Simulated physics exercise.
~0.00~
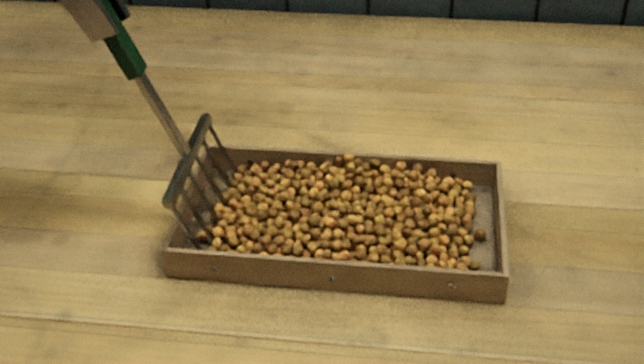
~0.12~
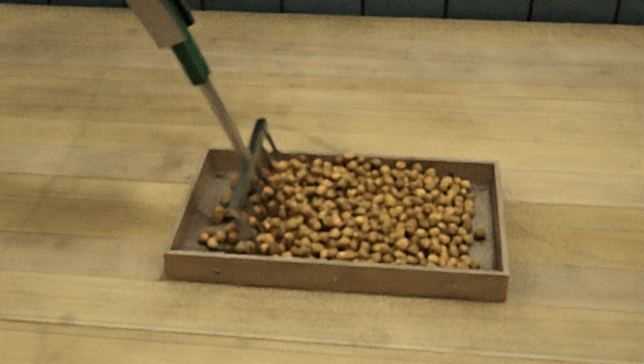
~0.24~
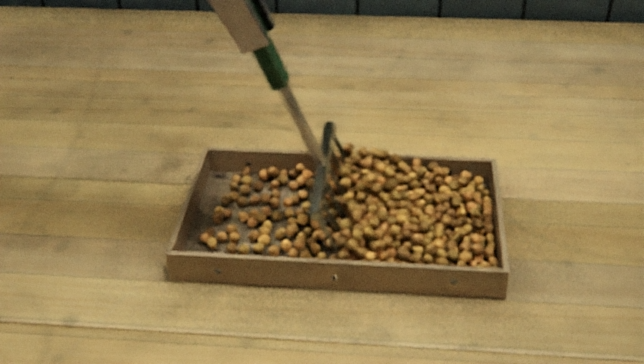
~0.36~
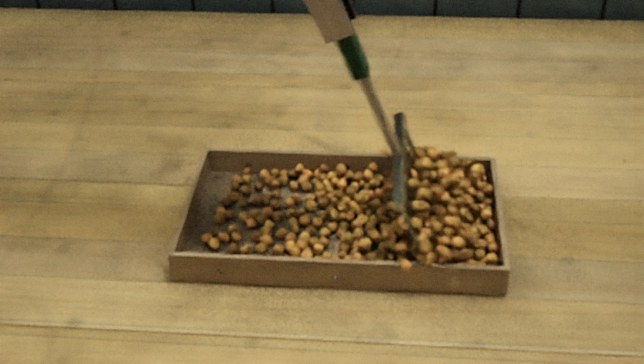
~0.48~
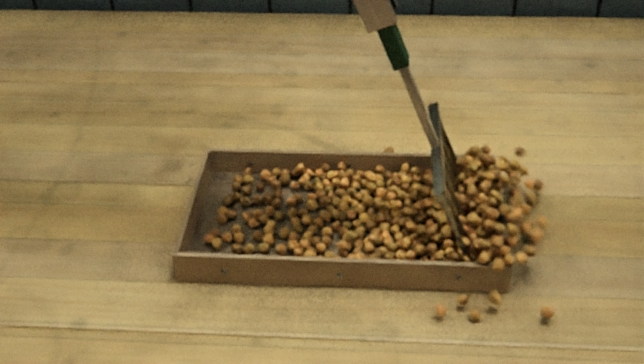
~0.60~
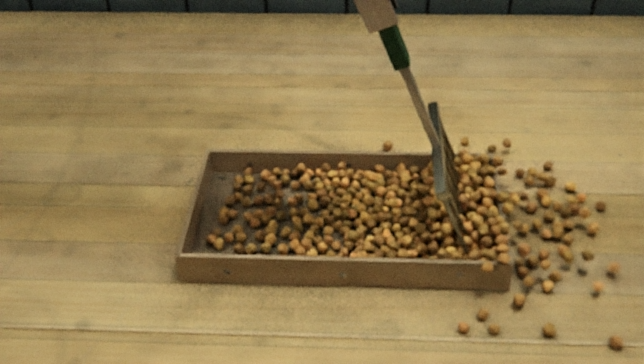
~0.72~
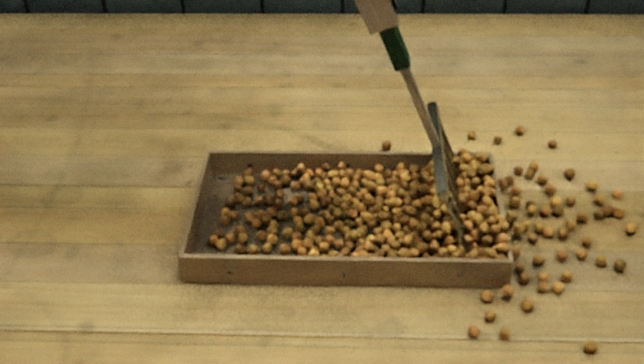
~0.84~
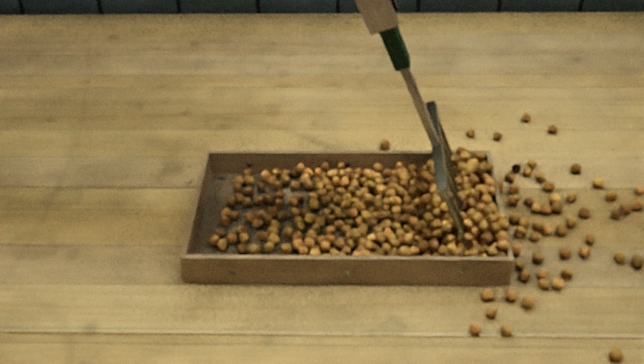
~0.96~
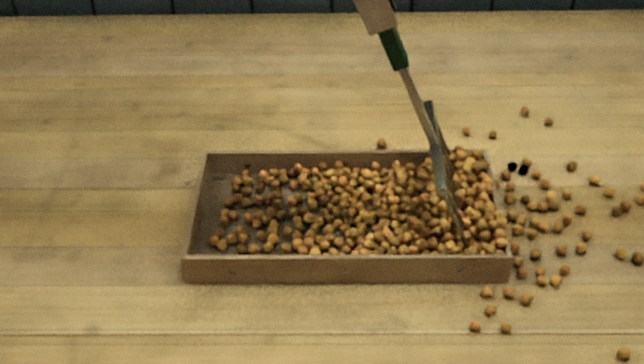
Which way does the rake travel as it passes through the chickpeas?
The rake moves to the right, going from the left end of the tray towards the right end.
